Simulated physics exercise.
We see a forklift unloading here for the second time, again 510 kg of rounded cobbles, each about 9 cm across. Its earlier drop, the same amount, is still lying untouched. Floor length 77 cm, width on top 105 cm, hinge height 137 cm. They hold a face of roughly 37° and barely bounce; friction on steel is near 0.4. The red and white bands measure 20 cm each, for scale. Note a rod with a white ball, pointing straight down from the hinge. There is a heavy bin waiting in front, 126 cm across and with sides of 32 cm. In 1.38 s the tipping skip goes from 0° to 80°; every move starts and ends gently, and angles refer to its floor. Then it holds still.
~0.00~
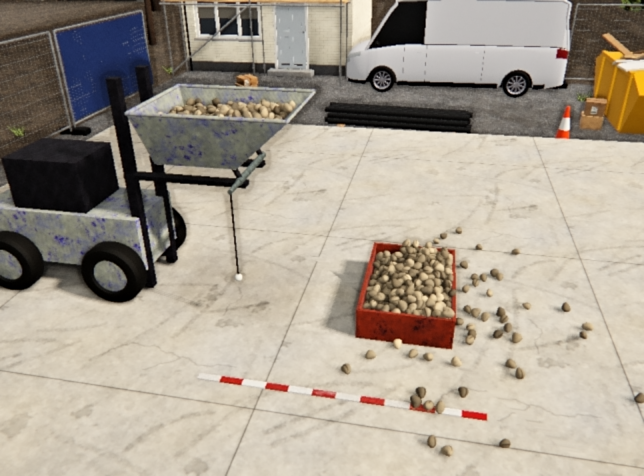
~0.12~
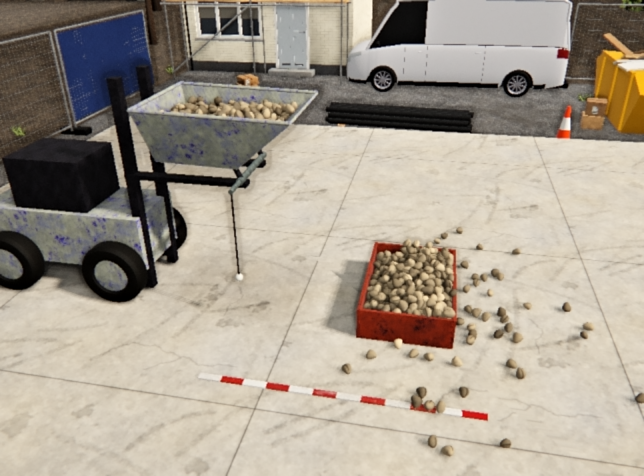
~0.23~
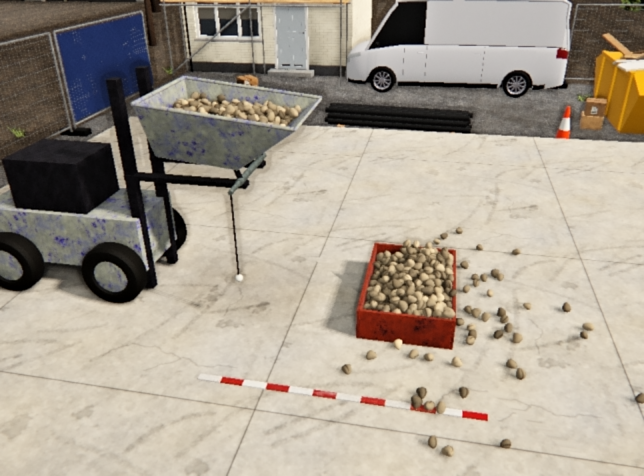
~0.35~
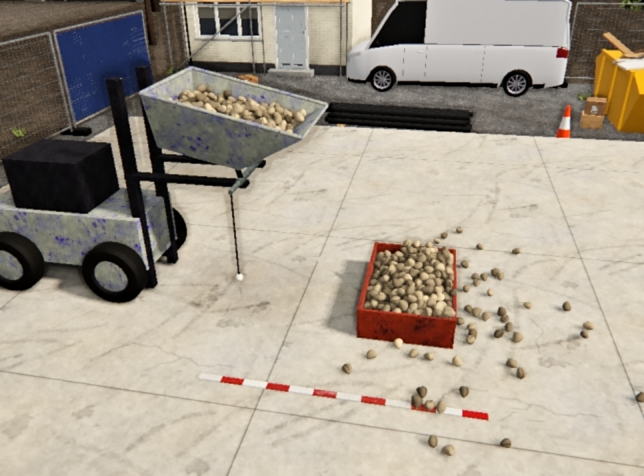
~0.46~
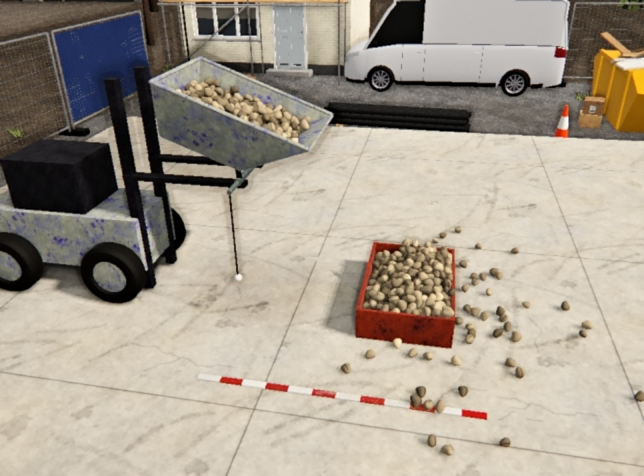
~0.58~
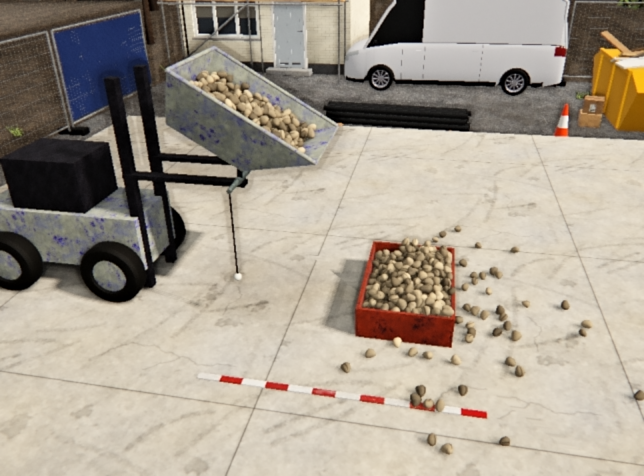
On a paved yard with a parked white van behind, a forklift stands still while its raised metal skip of rounded stones tilts steadily down to the right, the stones shifting inside, beside a filled red bin and scattered stones.
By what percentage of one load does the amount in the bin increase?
35 %.
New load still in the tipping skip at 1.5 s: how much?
It keeps some 40 percent of its load.
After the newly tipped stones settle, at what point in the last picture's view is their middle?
Centre: Approx. (371, 293).
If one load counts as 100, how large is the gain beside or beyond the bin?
Near 20 %.
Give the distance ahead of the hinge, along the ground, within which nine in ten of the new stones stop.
Roughly 180 centimetres.
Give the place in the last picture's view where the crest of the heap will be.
Around (398, 259).
After 1.0 s the floor is at 67°; in per cent of one load, 99 in the tipping skip, 1 short of the bin, 91 in the bin, 8 beside or beyond the bin; the foremost stones are at (554, 323).
After 1.5 s the floor is at 80°; in per cent of one load, 39 in the tipping skip, 38 short of the bin, 114 in the bin, 9 beside or beyond the bin; the foremost stones are at (554, 323).
After 1.8 s the floor is at 80°; in per cent of one load, 4 in the tipping skip, 41 short of the bin, 136 in the bin, 19 beside or beyond the bin; the foremost stones are at (554, 323).
After 4.4 s the floor is at 80°; in per cent of one load, 0 in the tipping skip, 47 short of the bin, 126 in the bin, 26 beside or beyond the bin; the foremost stones are at (592, 323). Net gain in the bin, 35.
